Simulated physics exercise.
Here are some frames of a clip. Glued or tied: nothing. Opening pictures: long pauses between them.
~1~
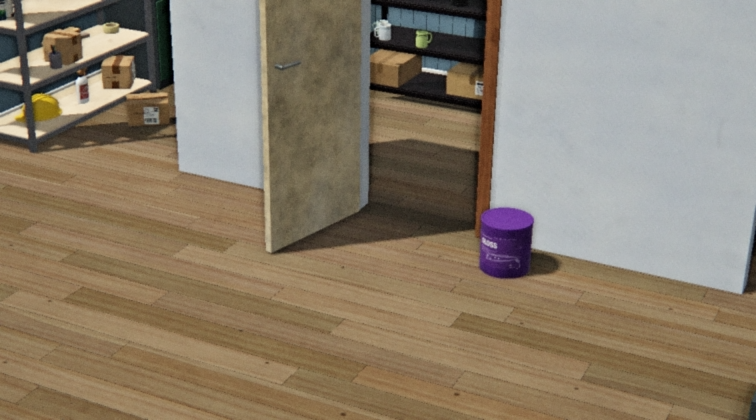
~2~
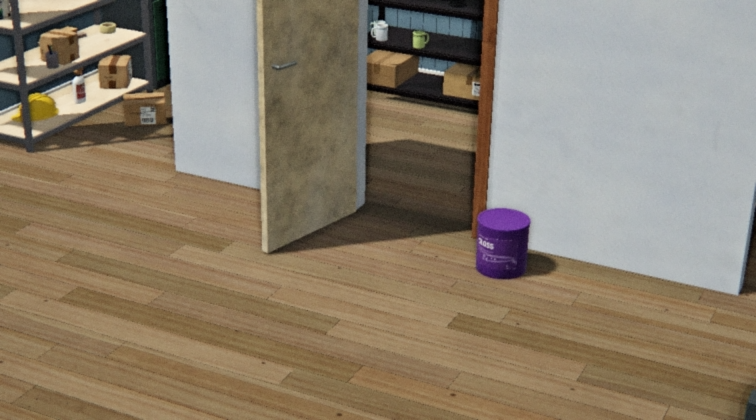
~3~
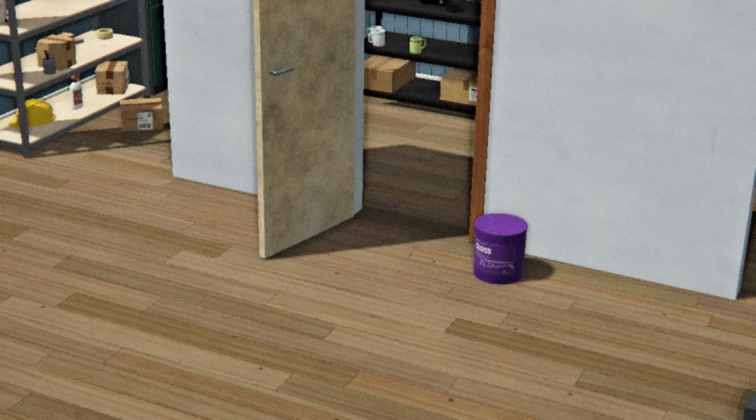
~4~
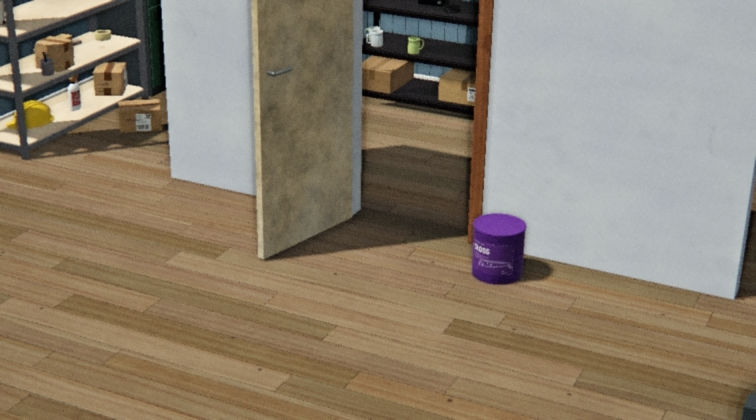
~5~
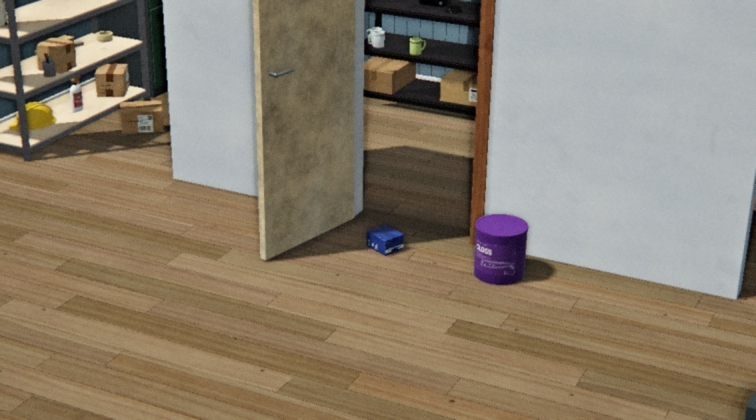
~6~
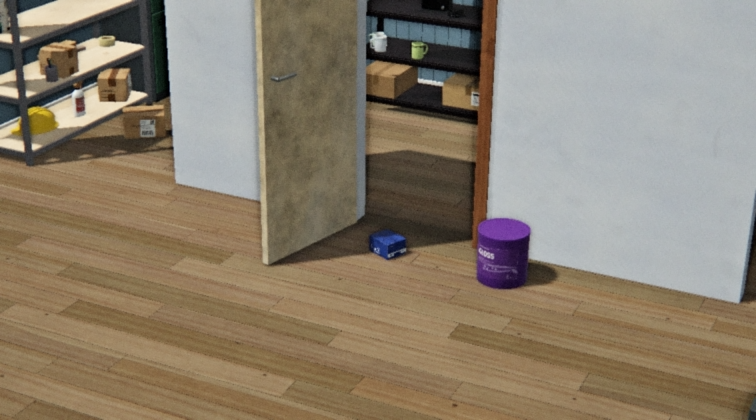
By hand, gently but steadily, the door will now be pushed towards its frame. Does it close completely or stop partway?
The way is clear.
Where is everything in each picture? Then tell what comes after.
Door wide open and still; purple pail (506, 243), in the first picture.
Door wide open and still; purple pail (502, 244), in the second picture.
Door wide open and still; purple pail (500, 249), in the third picture.
Door wide open and still; purple pail (498, 249), in the fourth picture.
Door wide open and still; purple pail (501, 249), in the fifth picture.
Door wide open and still; blue box (387, 245); purple pail (503, 253), in the sixth picture.
Then, 1.50 s past the last view, door 51° open; blue box displaced a little near (390, 245).
Then, 2.20 s past the last view, door 21° open; blue box displaced about its own width near (420, 237).
Finally, door 0° open; moved from the start, blue box; purple pail still in place. Final places as the last picture's camera would see them, blue box near (435, 225).
